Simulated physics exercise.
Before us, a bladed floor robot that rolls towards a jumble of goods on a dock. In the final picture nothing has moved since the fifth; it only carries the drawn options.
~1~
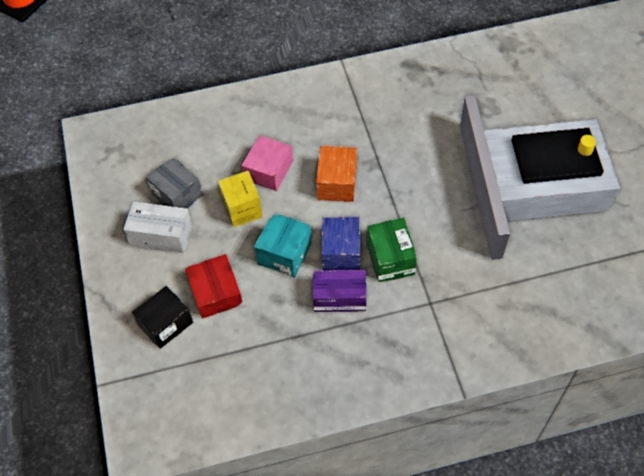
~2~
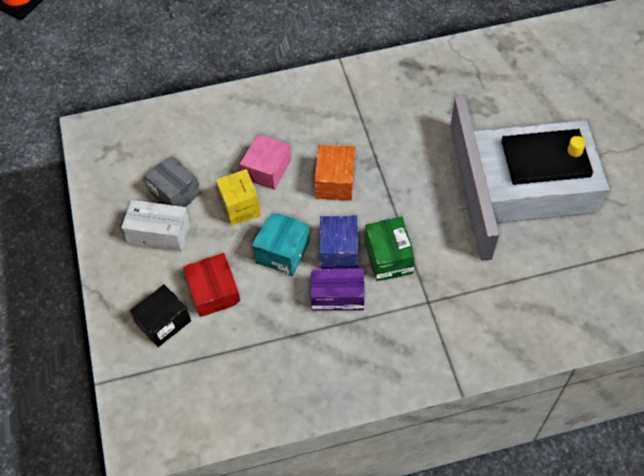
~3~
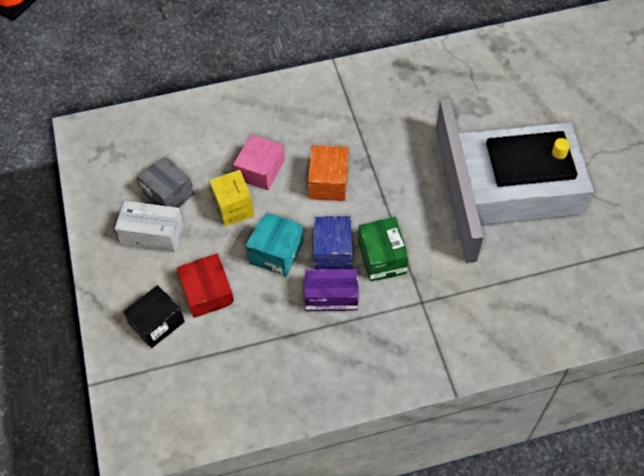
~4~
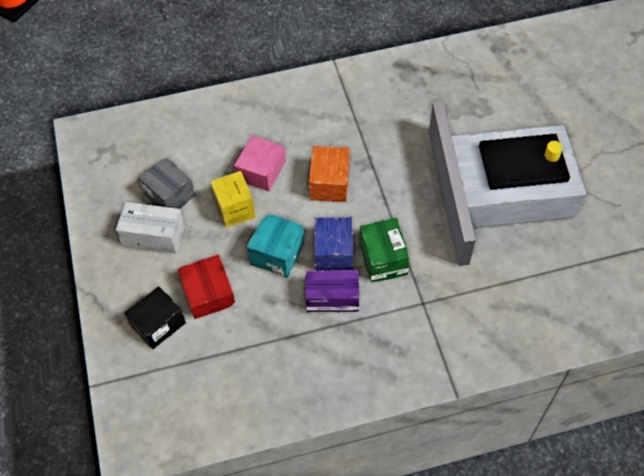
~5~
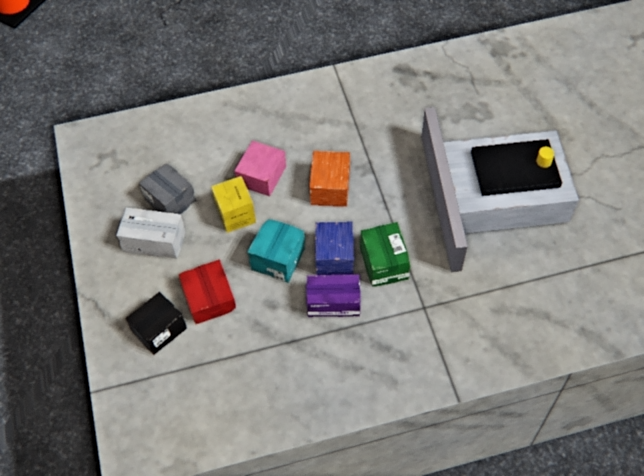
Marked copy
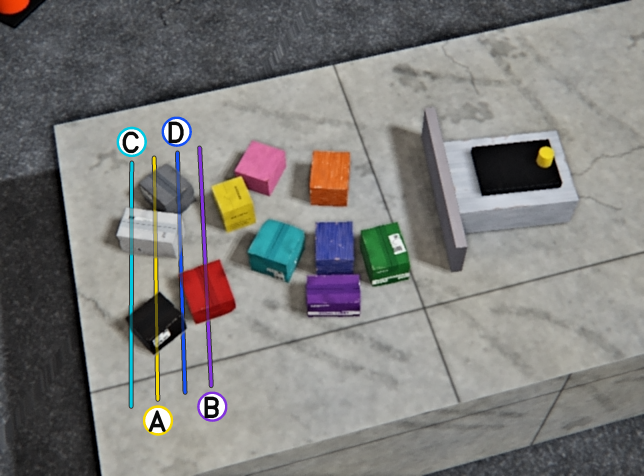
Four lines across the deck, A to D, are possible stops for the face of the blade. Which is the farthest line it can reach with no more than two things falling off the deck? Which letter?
No farther than A.
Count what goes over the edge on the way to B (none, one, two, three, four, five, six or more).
The count is none.
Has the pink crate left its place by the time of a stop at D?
Yes.
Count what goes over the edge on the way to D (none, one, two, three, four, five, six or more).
By then, none.
On the copy, A at (156, 269); B at (205, 257); C at (131, 275); D at (181, 263).
On A. First, robot (408, 191); purple parcel (323, 307); green parcel (324, 267).
Then, robot (303, 216); white parcel (120, 219); black parcel (141, 334).
Finally, robot (221, 235); white parcel over the edge; red parcel (84, 309); one fallen.
By contrast, B is within the limit but short; C drops three; D is within the limit but short.
